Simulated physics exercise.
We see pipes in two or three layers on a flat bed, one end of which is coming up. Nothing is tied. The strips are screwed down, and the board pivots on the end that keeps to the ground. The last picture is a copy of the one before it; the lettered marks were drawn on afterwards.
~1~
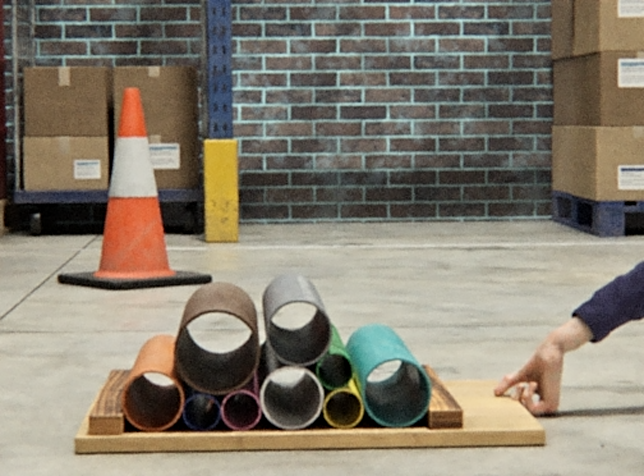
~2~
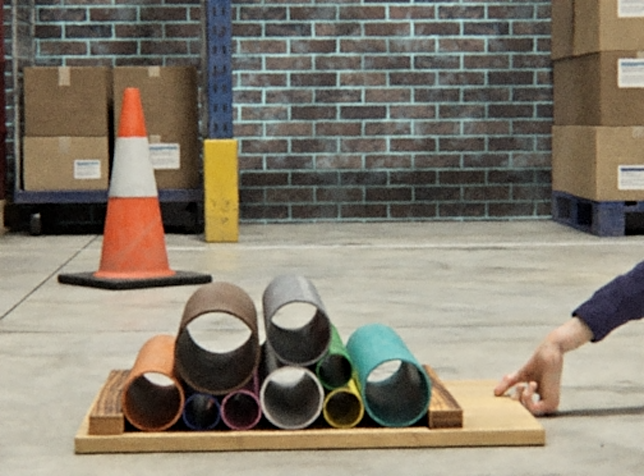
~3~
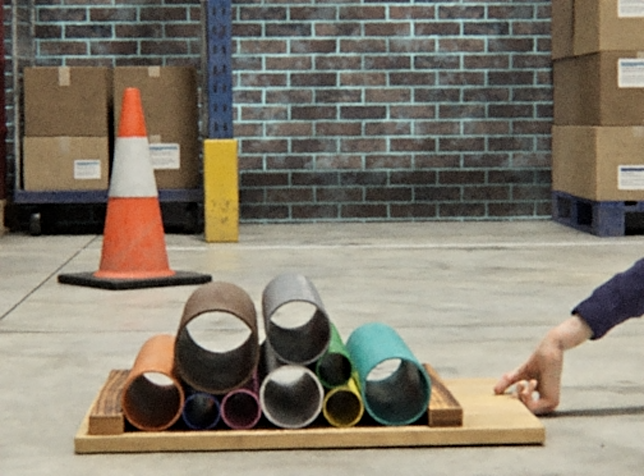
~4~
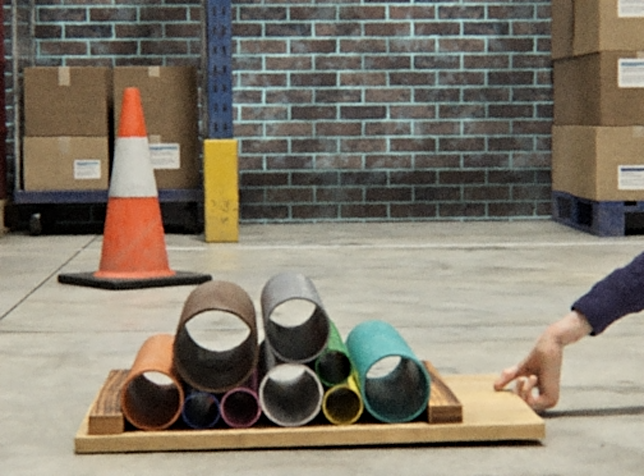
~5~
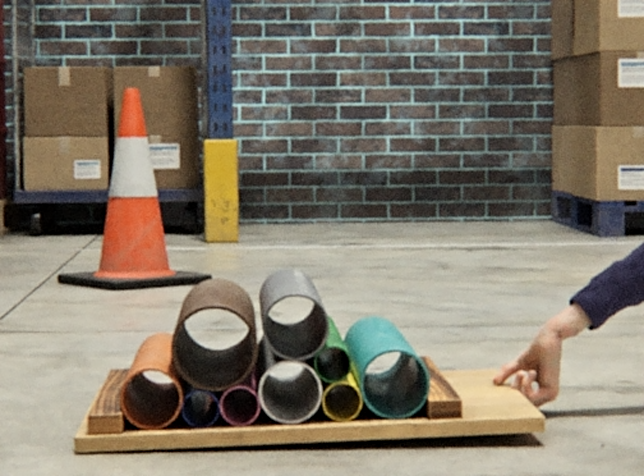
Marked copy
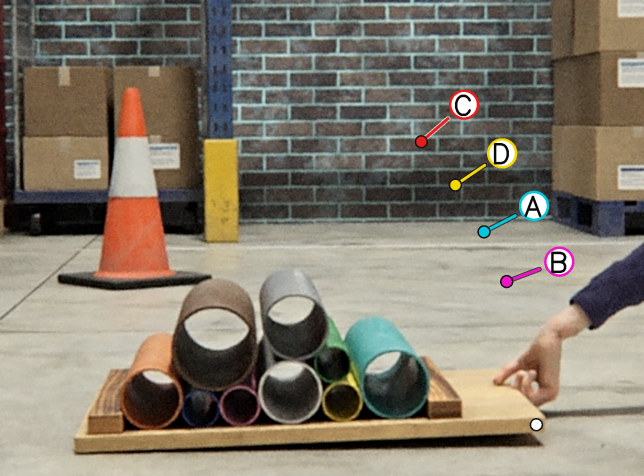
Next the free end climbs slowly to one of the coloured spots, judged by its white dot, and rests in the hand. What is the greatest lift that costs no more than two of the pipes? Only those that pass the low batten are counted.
The answer is mark C.
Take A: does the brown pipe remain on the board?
Yes, with A.
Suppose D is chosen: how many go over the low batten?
With D, none.
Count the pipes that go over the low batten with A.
At A the number is none.
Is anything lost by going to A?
No, at A.
On the marked copy, A at (484, 232); B at (507, 281); C at (421, 142); D at (455, 185); the white dot at (537, 425).
Taking C. A third of the way, board at 21°.
Two thirds of the way, board at 40°.
When it is over, board at 40°, none over the low batten.
As for the rest, A none over the low batten; B none over the low batten; D none over the low batten.
